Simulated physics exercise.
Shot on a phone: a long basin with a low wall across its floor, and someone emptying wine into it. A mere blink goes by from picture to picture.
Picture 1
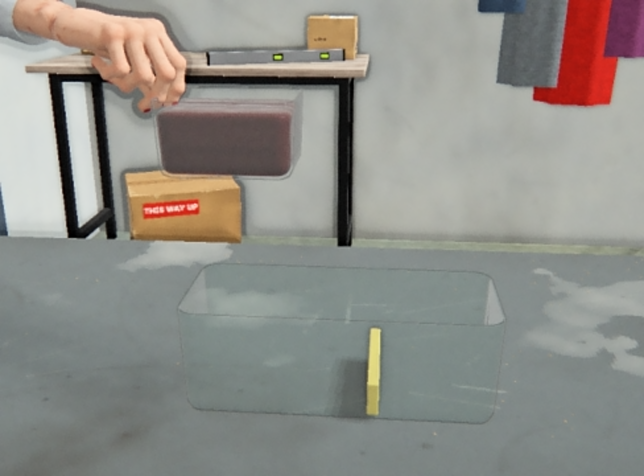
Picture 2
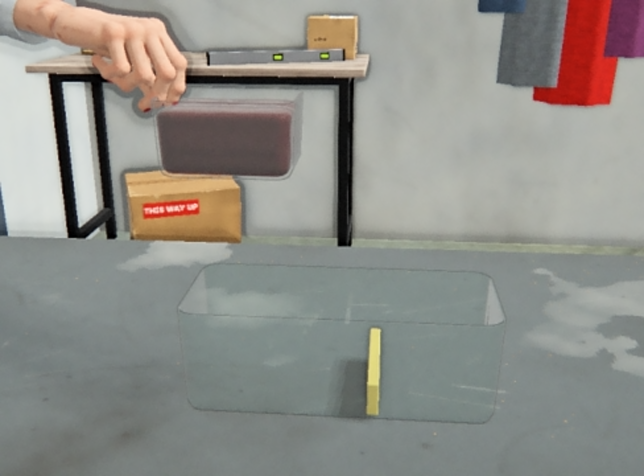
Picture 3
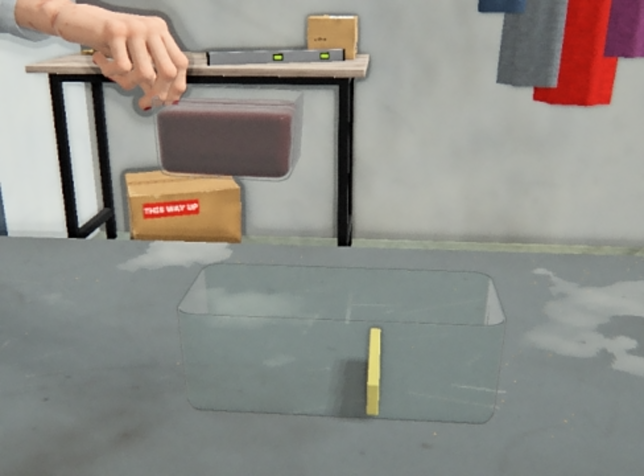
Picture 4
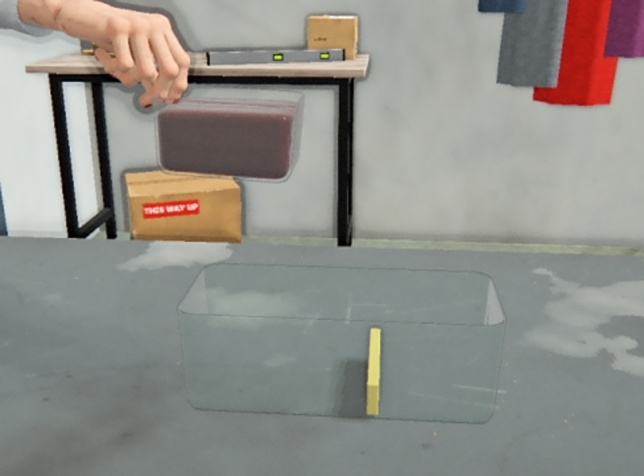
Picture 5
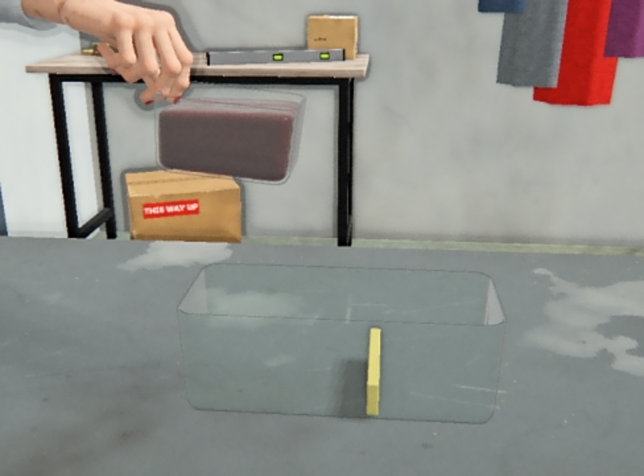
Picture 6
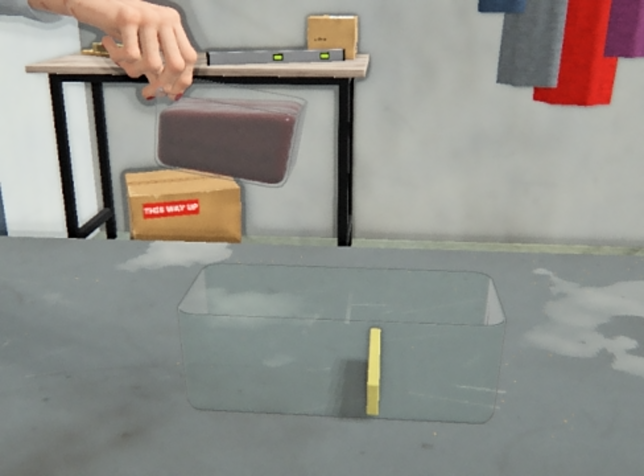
A hand holds a container of dark red wine above a clear basin, slowly tilting it rightward.
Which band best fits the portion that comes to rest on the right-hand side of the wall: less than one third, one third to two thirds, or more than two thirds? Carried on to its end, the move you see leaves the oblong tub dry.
My call is that the right side sits mid-range, from a third up to two thirds.
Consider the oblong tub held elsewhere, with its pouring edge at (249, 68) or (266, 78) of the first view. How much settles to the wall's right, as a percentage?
In order: Close to 15 and 30 percent.
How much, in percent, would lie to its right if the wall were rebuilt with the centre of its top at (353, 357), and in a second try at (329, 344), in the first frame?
First try around 65 percent; second try around 80 percent.
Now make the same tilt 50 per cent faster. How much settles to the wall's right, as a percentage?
Roughly 50 in a hundred.
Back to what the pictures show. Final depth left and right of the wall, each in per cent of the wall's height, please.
It settles around 40 on the left side and around 70 on the right side.
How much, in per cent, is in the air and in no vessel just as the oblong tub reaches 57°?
It comes to 30 per cent or so.
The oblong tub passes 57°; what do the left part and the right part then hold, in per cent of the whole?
5 % left, 5 % right.
A moment on, the oblong tub is tipped part way and 59 per cent is still to pour, 4 is left of the wall and 6 right of it.
Next, the oblong tub is tipped on its side and 14 per cent is still to pour, 17 is left of the wall and 57 right of it.
Then the oblong tub is tipped on its side and 2 per cent is still to pour, 39 is left of the wall and 54 right of it.
Later the oblong tub is tipped on its side and 0 per cent is still to pour, 44 is left of the wall and 53 right of it.
In the end 44 per cent lies left of the wall, 53 right of it and 3 outside.
